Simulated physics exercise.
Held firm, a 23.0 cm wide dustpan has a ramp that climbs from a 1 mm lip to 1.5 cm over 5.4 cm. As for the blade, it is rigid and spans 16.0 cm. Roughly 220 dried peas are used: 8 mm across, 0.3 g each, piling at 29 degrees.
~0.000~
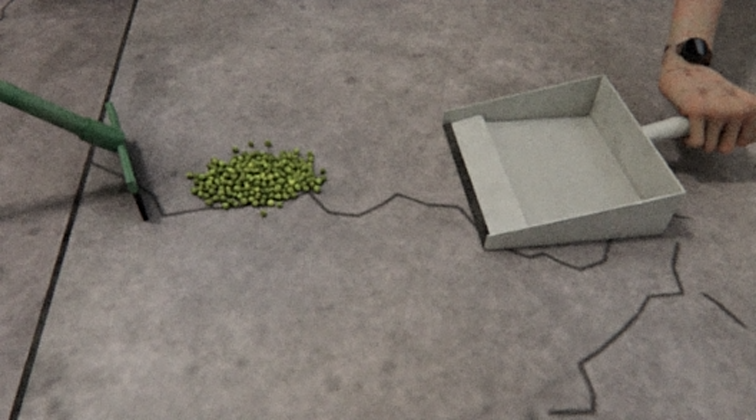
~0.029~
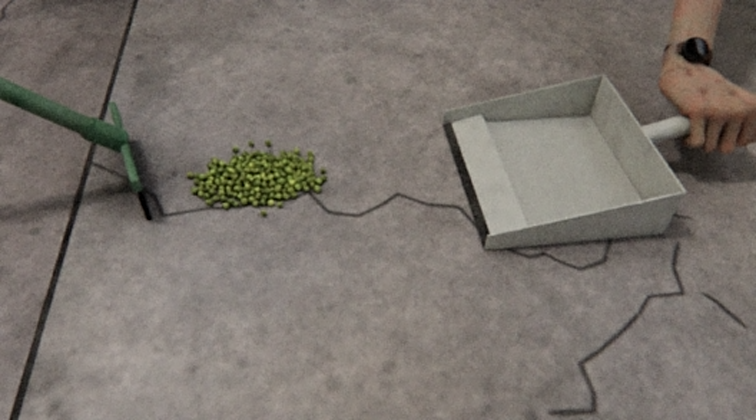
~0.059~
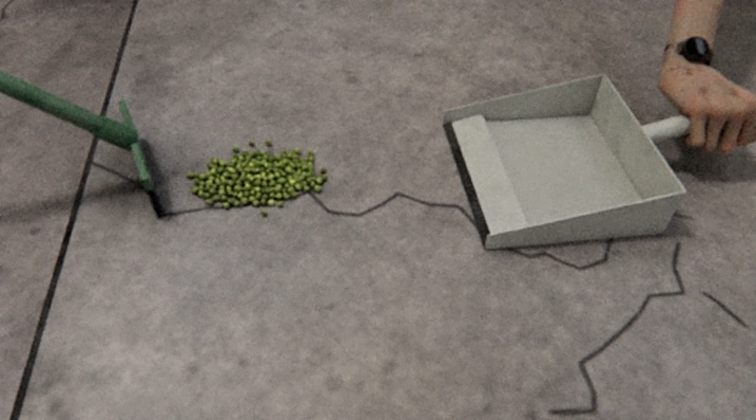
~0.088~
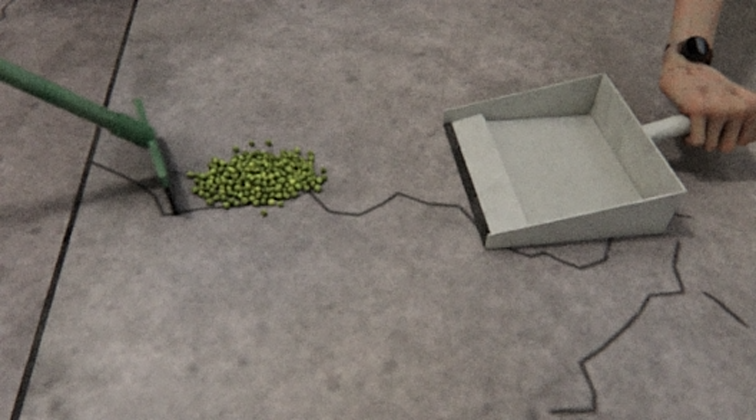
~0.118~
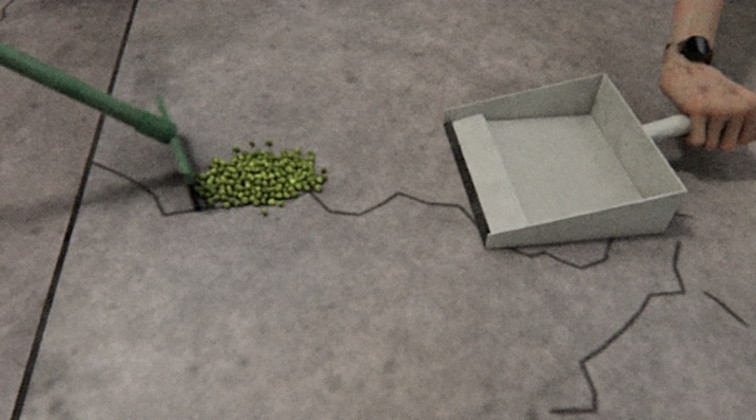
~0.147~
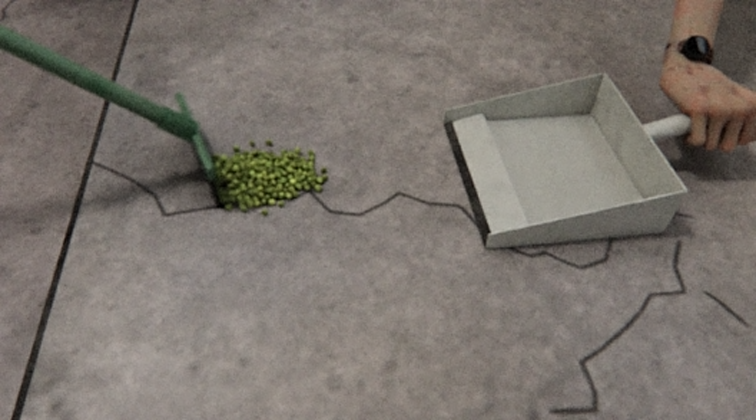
A hand holds a dustpan still while a green tool slides right into green peas.
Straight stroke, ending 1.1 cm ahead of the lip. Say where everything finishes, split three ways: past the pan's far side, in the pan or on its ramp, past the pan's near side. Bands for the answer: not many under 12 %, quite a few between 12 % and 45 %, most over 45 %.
Past the pan's far side: Quite a few; in the pan or on its ramp: Quite a few; past the pan's near side: Not many.
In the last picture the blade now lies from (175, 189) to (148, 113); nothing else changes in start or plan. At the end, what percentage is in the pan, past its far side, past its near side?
Pan: 5, far side: 20, near side: 0.
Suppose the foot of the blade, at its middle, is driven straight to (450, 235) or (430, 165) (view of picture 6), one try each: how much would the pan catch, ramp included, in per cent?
Roughly 10 per cent for the first try and 30 per cent for the second.
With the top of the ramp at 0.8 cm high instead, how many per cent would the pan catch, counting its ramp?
I'd expect close to 25 per cent.
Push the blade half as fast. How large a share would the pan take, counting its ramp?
Then some 10 in a hundred.
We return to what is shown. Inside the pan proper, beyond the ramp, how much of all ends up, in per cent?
Around 5 percent.
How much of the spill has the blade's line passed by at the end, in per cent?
Some 20 percent, give or take.
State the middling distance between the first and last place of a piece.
30 cm or so.
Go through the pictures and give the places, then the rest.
The first frame shows blade from (133, 187) to (112, 111), moved 0.0 cm, 0 of the pieces shifted so far; middle of the pieces at (259, 177); pan at (557, 174).
The second frame shows blade from (137, 186) to (115, 111), moved 0.4 cm, 0 of the pieces shifted so far; middle of the pieces at (260, 177).
The third frame shows blade from (148, 185) to (125, 109), moved 1.5 cm, 0 of the pieces shifted so far; middle of the pieces at (260, 177).
The fourth frame shows blade from (165, 182) to (140, 107), moved 3.4 cm, 0 of the pieces shifted so far; middle of the pieces at (260, 176).
The fifth frame shows blade from (188, 178) to (160, 104), moved 6.0 cm, 0 of the pieces shifted so far; middle of the pieces at (260, 176).
The sixth frame shows blade from (211, 175) to (181, 102), moved 8.5 cm, 66 of the pieces shifted so far; middle of the pieces at (262, 176); pan at (559, 172). Its pace works out near 0.88 m/s, heading 7 degrees away from the viewer's side.
After 0.32 s, middle of the blade 18 cm from the lip; 0 % over the lip, far side 20 %, near side 0 %.
After 0.44 s, middle of the blade 8 cm from the lip; 0 % over the lip, far side 35 %, near side 0 %.
Then, at 0.69 s, middle of the blade 4 cm from the lip; 25 % over the lip, far side 40 %, near side 5 %.
In the end, at 1.6 s, far side 40 %, pan 20 %, near side 5 %, in front of the lip or behind the blade 35 %.
